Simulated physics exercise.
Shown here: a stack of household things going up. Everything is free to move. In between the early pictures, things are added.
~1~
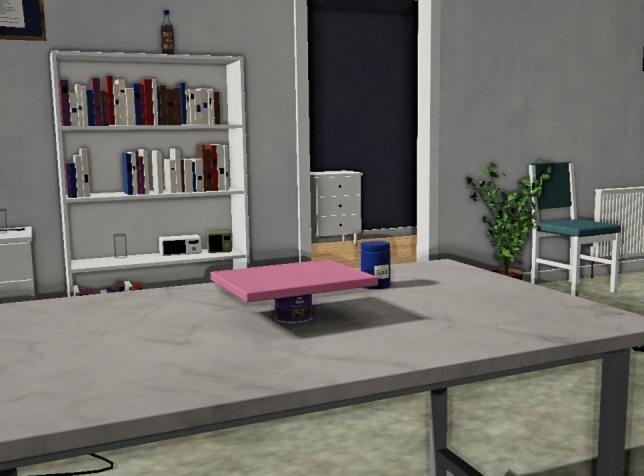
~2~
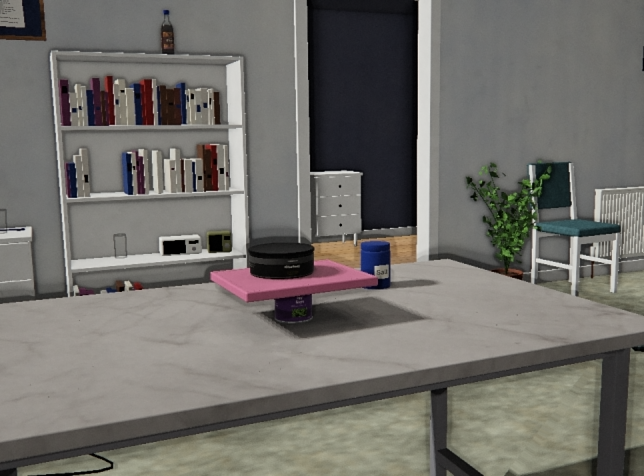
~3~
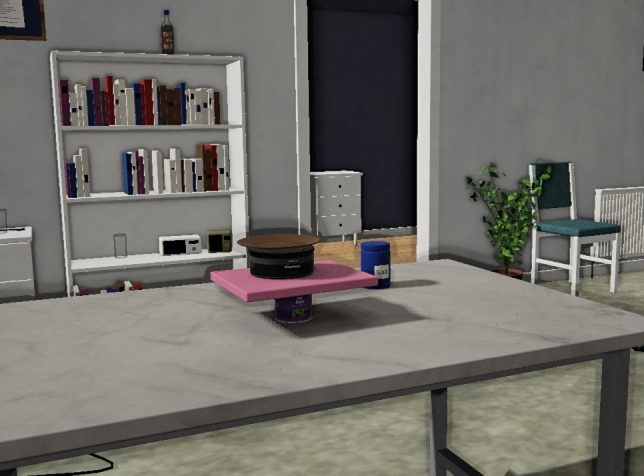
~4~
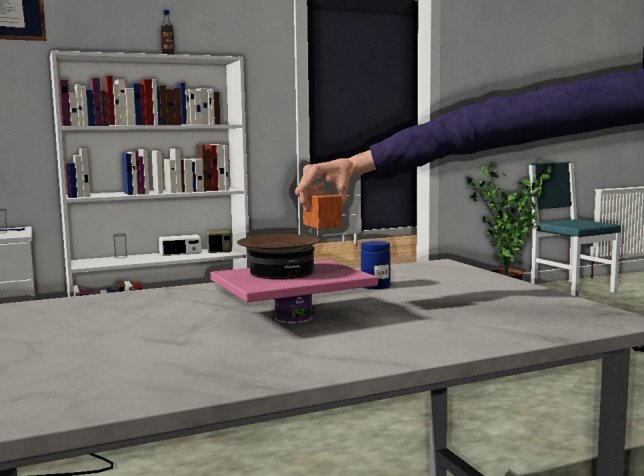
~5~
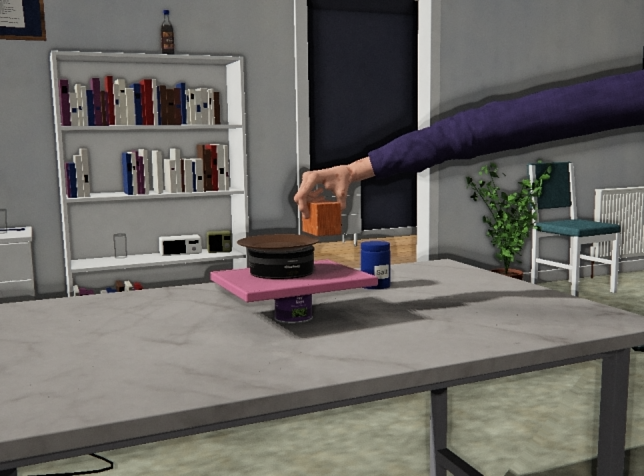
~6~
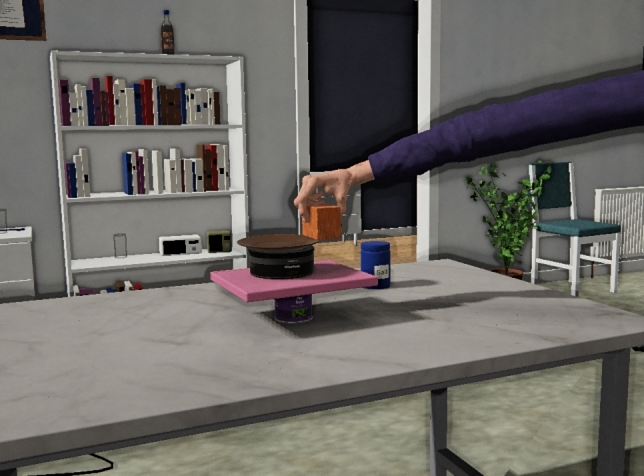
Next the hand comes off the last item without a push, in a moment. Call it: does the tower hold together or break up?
It breaks up.
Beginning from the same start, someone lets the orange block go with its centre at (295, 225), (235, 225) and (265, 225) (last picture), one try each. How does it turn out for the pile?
Outcomes in order: No collapse, a collapse, no collapse.
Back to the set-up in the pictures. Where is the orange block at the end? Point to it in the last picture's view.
Roughly at pixel (343, 254).
Then, 0.30 s past the last view, orange block now fallen.
Then, 0.40 s past the last view, things are still on the move.
Finally, fallen, orange block; the other 5 still in place. Final places as the last picture's camera would see them, orange block near (343, 254). The pile comes apart.
